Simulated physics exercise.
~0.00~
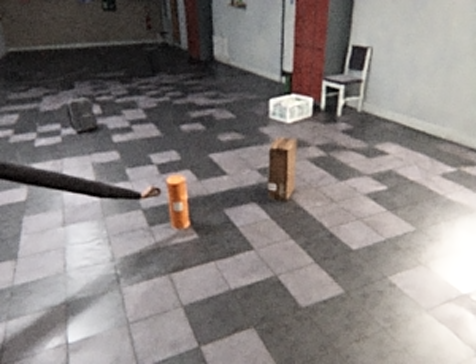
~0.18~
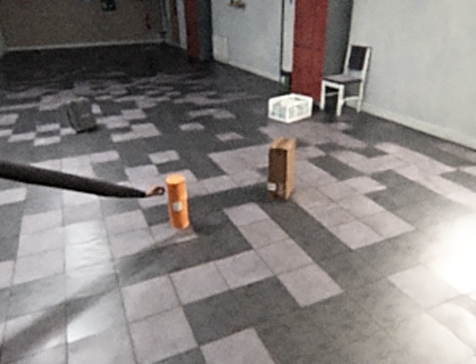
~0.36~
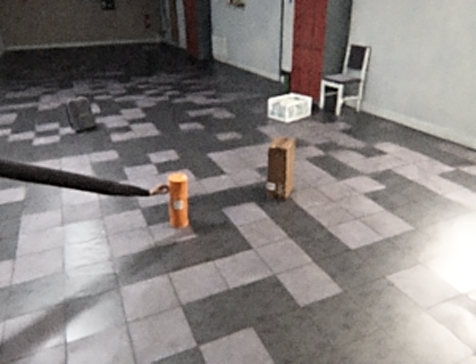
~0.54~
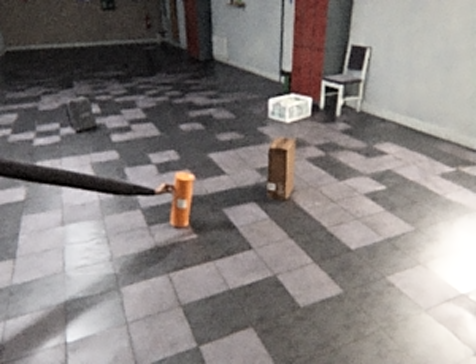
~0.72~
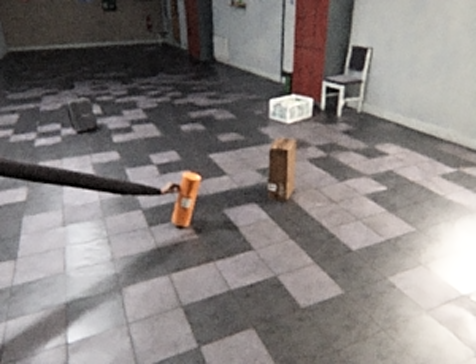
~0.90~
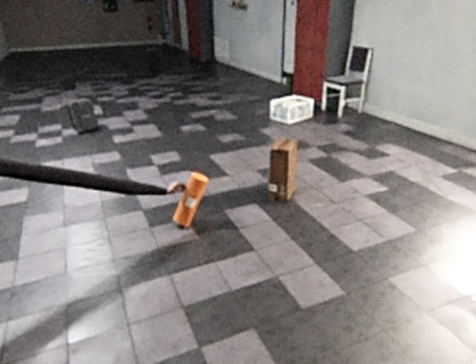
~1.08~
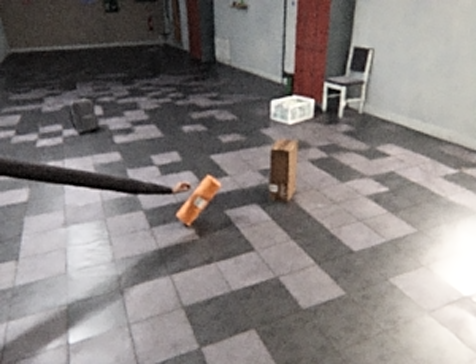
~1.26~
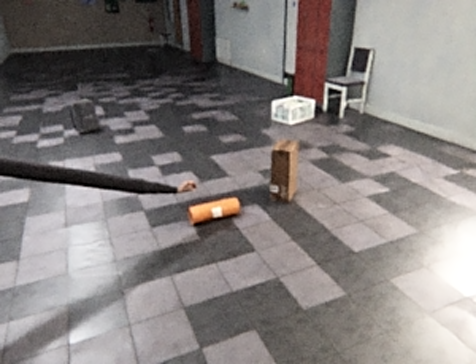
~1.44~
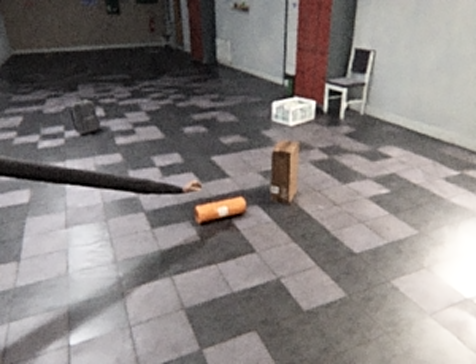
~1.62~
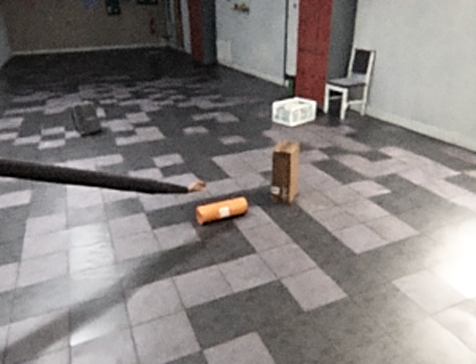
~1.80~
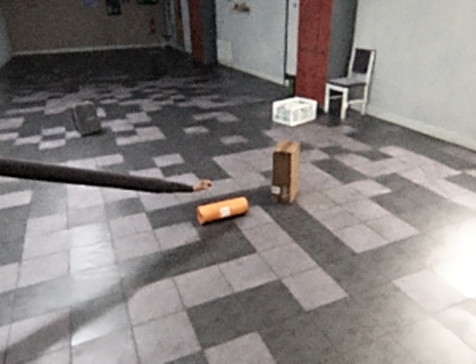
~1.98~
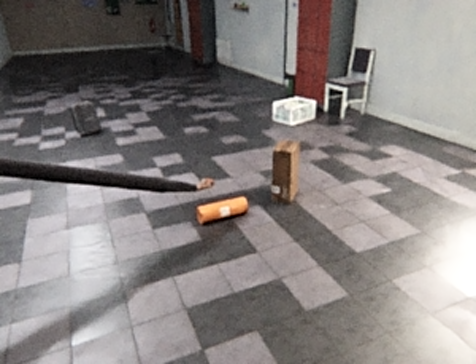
At first, an orange canister stands upright on a floor of dark and pale tiles, near a brown box, with a white crate and a chair farther back. A long dark arm reaches in from the left, its tip close to the upper part of the canister. The tip pushes against it, and the canister begins to lean to the right. It tilts farther as the arm keeps moving, then topples onto its side. The canister shifts very slightly and ends lying still on the tiles, with the arm's tip just above it and the box still standing.
